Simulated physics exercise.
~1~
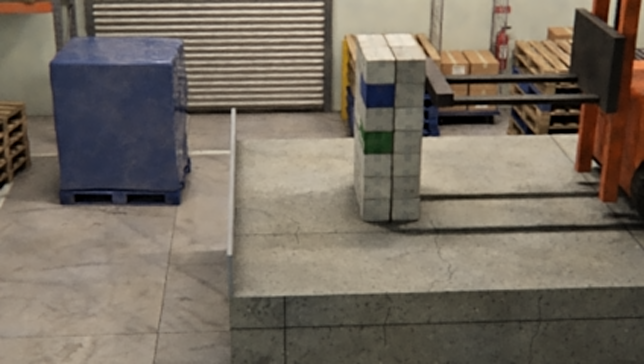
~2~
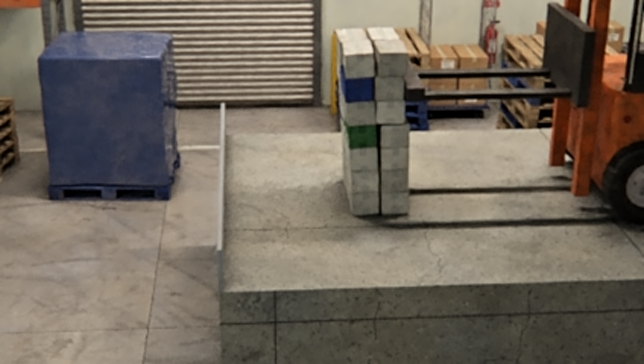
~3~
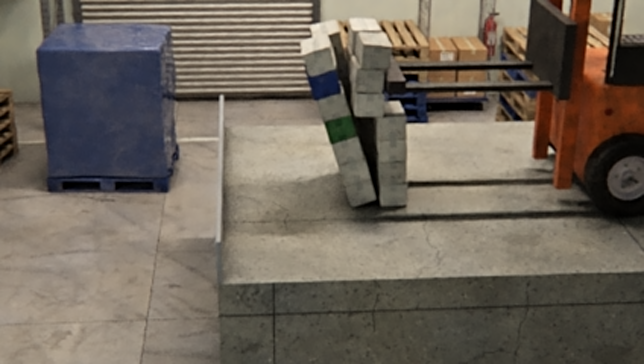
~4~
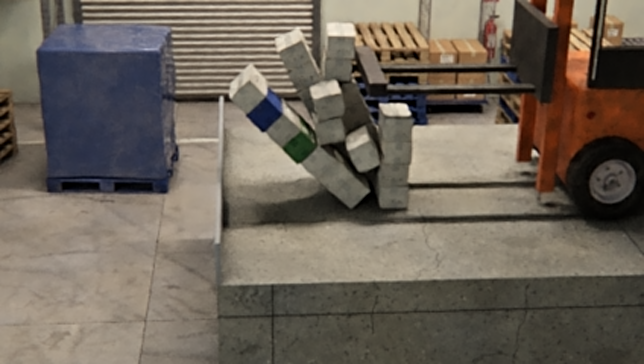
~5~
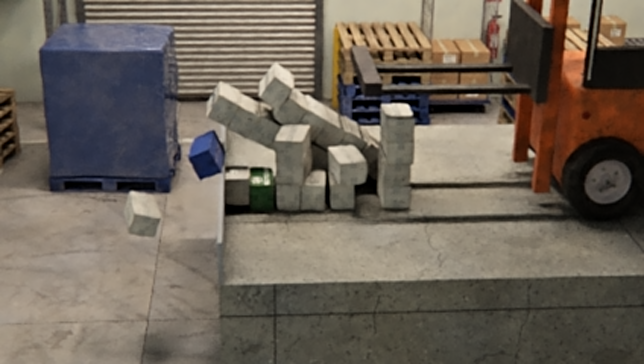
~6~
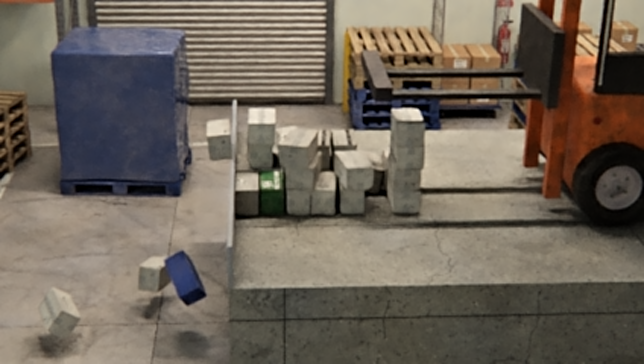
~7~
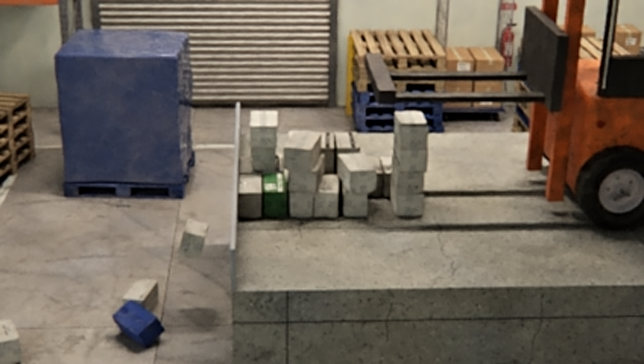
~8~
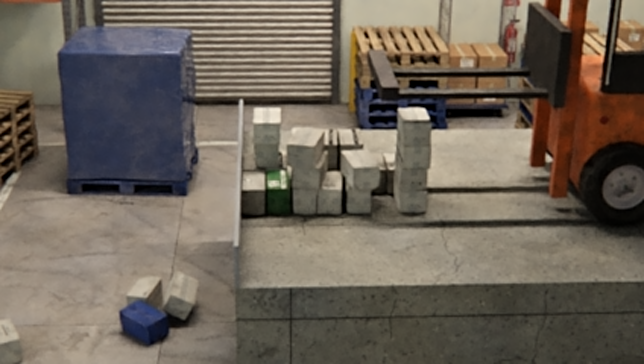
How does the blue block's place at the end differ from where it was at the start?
At the start it is in the upper part of the stack on the raised platform. By the end it lies on the floor to the left of the platform, beside two grey blocks.
